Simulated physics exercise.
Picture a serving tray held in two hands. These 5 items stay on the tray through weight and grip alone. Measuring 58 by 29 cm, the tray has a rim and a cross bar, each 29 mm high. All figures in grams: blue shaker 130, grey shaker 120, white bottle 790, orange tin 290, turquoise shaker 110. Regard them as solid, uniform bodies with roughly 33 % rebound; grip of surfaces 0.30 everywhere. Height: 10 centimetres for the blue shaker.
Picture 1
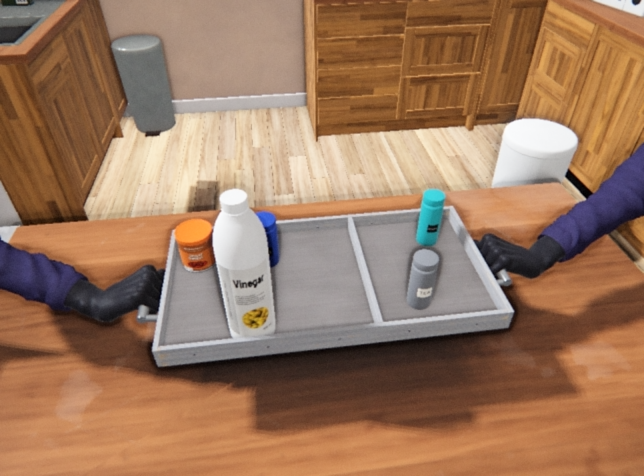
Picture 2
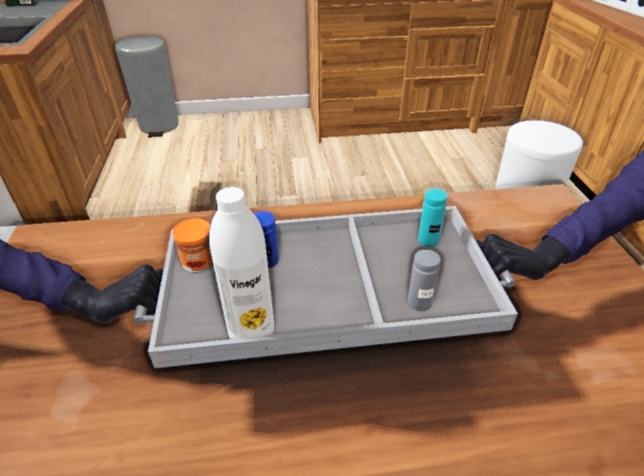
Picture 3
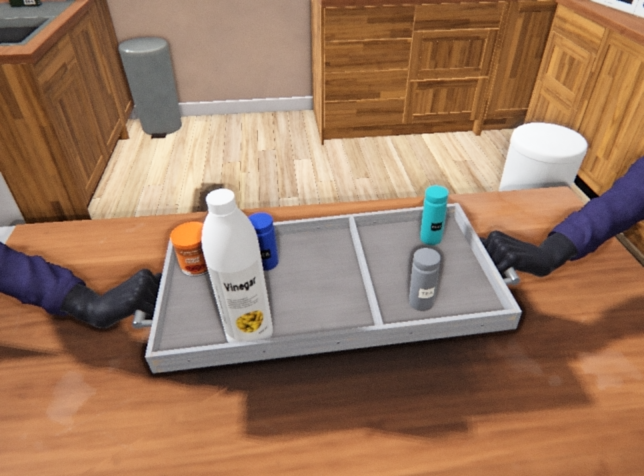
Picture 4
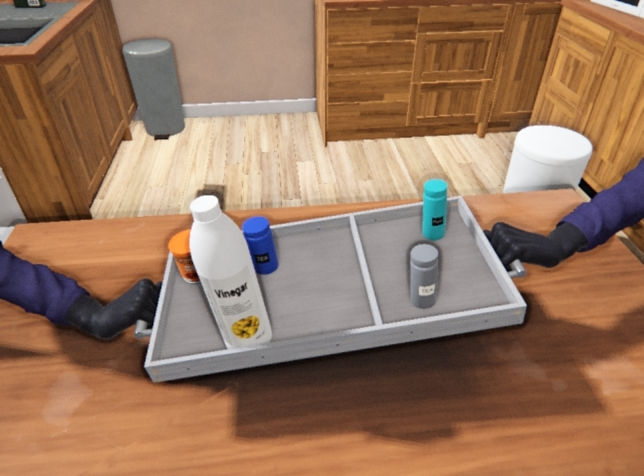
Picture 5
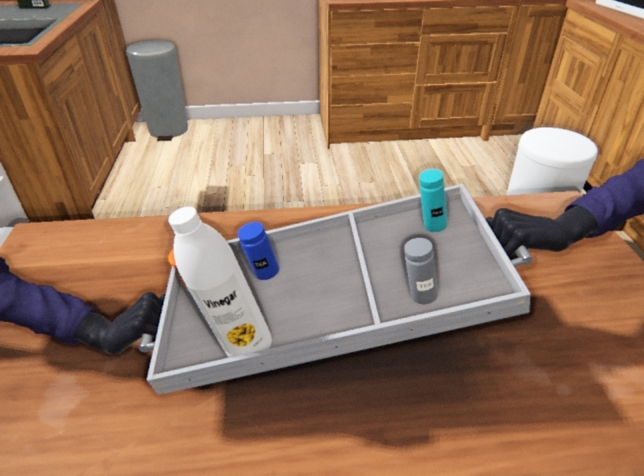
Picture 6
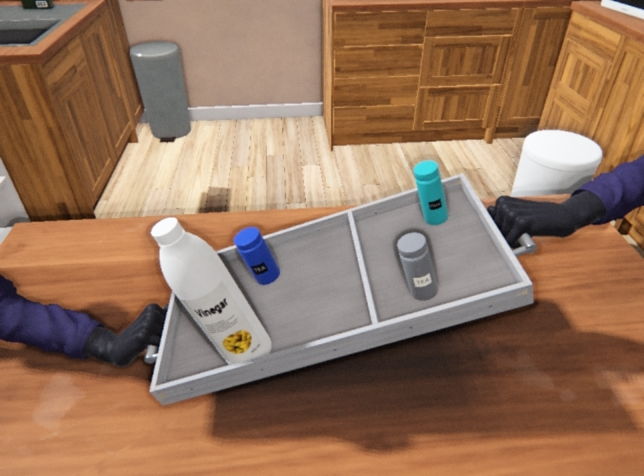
In the video, two gloved hands hold a divided tray carrying a white vinegar bottle, an orange tin, and blue, grey and turquoise shakers, level at first, then tilt it steadily left edge down as the bottle leans left.
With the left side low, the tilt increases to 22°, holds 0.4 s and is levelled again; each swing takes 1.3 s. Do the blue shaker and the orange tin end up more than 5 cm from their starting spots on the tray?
Blue shaker: Yes; orange tin: No.
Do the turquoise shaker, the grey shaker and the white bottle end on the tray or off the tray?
At the end the turquoise shaker remains on its base, the grey shaker remains on its base and the white bottle leaves its base.
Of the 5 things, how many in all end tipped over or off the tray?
Count: 2.
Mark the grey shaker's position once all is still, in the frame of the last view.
Its centre ends close to (397, 290) in the last view.
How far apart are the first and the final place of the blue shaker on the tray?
Displacement: Approx. 10 cm.
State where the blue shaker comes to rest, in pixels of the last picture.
Near (208, 250).
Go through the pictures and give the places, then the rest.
In the first picture, tray level; blue shaker (265, 241); orange tin (197, 246).
In the second picture, tray level; turquoise shaker (433, 218); grey shaker (424, 281).
In the third picture, tilt 2°, left edge down; white bottle (237, 273); turquoise shaker (434, 216).
In the fourth picture, tilt 7°, left edge down; grey shaker (424, 277); white bottle (229, 279).
In the fifth picture, tilt 13°, left edge down; turquoise shaker (433, 201); grey shaker (422, 272).
In the sixth picture, tilt 18°, left edge down; blue shaker (258, 256).
Then, 0.40 s past the last view, tilt 22°, left edge down; blue shaker shifted 5 cm near (233, 269); white bottle shifted 6 cm; grey shaker shifted 6 cm.
Then, 0.80 s past the last view, tilt 22°, left edge down; white bottle now off the tray; blue shaker shifted 9 cm near (215, 279); turquoise shaker on its side.
Then, 1.40 s past the last view, tilt 13°, left edge down; blue shaker shifted 10 cm near (208, 270); turquoise shaker on its side; grey shaker tipped 14° against what carries it.
Finally, off the tray, white bottle; on their side or leaning hard on the tray, turquoise shaker; not toppled but over 5 cm from the start, blue shaker and grey shaker; orange tin still in place (within 5 cm). Final places as that camera would see them, blue shaker near (207, 250), orange tin near (183, 245).
